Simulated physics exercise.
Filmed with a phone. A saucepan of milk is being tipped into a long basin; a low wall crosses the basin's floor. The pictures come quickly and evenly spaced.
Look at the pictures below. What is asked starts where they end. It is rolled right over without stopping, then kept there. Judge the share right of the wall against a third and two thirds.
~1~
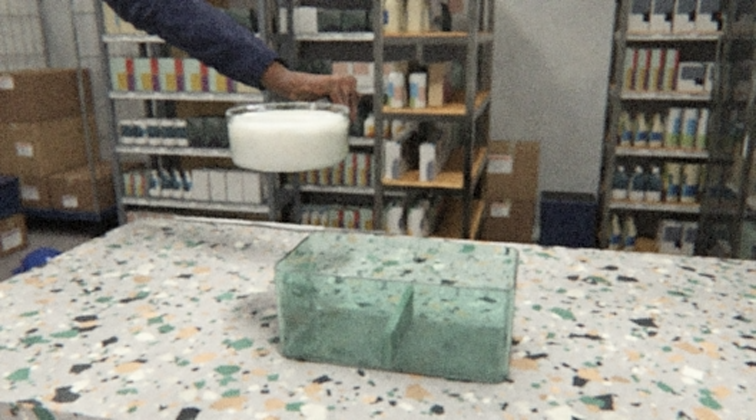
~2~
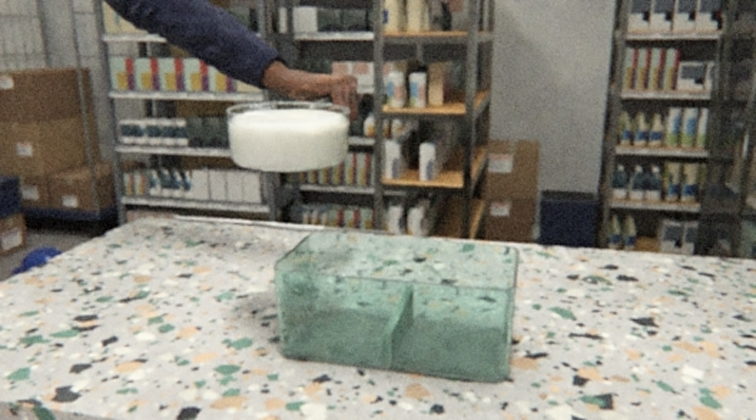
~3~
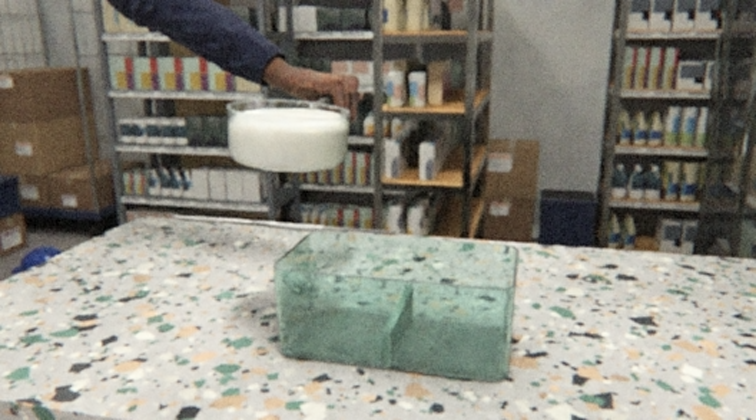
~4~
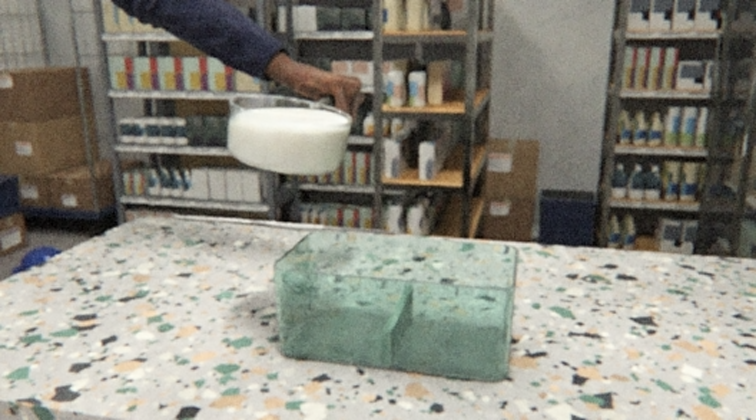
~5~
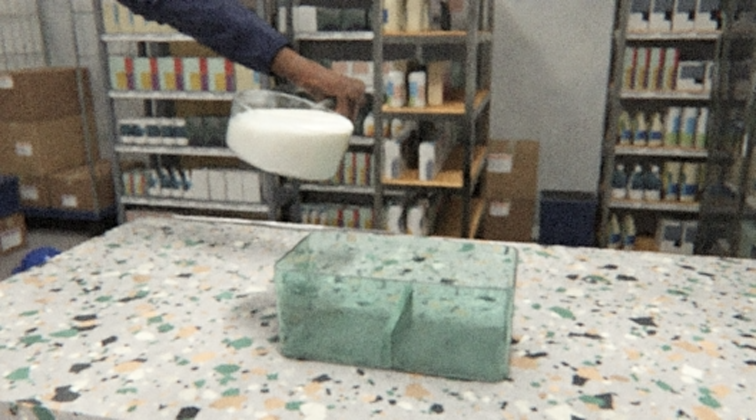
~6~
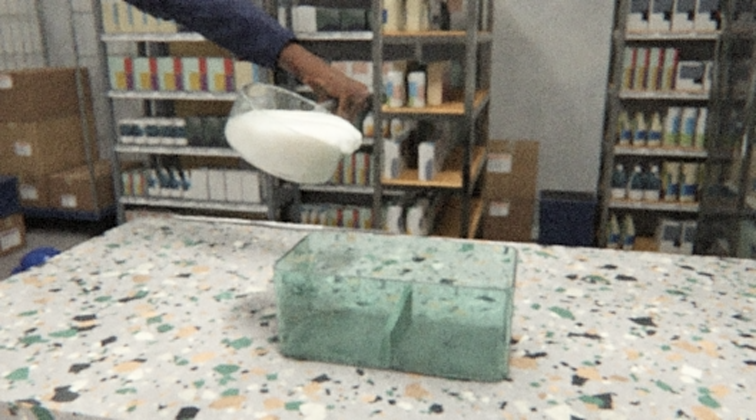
Middle share.
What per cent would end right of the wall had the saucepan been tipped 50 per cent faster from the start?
Close to 35 per cent.
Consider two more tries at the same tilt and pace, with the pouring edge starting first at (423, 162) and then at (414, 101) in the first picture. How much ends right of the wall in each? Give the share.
Roughly 90 percent on the first try and 85 percent on the second.
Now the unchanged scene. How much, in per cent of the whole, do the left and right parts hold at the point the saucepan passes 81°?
Split is about 5 % to the left and 20 % to the right.
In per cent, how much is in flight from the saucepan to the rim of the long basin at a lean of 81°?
Airborne share: Approx. 45 %.
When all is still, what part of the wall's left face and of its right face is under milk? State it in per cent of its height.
Close to 50 for the left and 50 for the right.
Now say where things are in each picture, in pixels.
Tilt 0°; pouring edge (346, 113); surface from (238, 117) to (346, 120); the long basin's rim runs from (293, 251) to (517, 269); the wall's top is at (399, 310), in the first picture.
Tilt 1°; pouring edge (346, 114); surface from (238, 116) to (346, 120), in the second picture.
Tilt 5°; pouring edge (347, 117); surface from (238, 114) to (346, 120), in the third picture.
Tilt 11°; pouring edge (348, 124); surface from (239, 113) to (348, 122), in the fourth picture.
Tilt 19°; pouring edge (349, 133); surface from (239, 115) to (348, 127); 2 per cent is over the edge, in the fifth picture.
Tilt 28°; pouring edge (349, 144); surface from (238, 114) to (350, 137); 7 per cent is over the edge, in the sixth picture.
A moment on, the saucepan is tipped on its side and 27 per cent is still to pour, 7 is left of the wall and 21 right of it.
Next, the saucepan is tipped on its side and 7 per cent is still to pour, 37 is left of the wall and 49 right of it.
Then the saucepan is tipped on its side and 2 per cent is still to pour, 47 is left of the wall and 49 right of it.
Later the saucepan is tipped on its side and 0 per cent is still to pour, 49 is left of the wall and 49 right of it.
In the end 50 per cent lies left of the wall, 49 right of it and 1 outside.
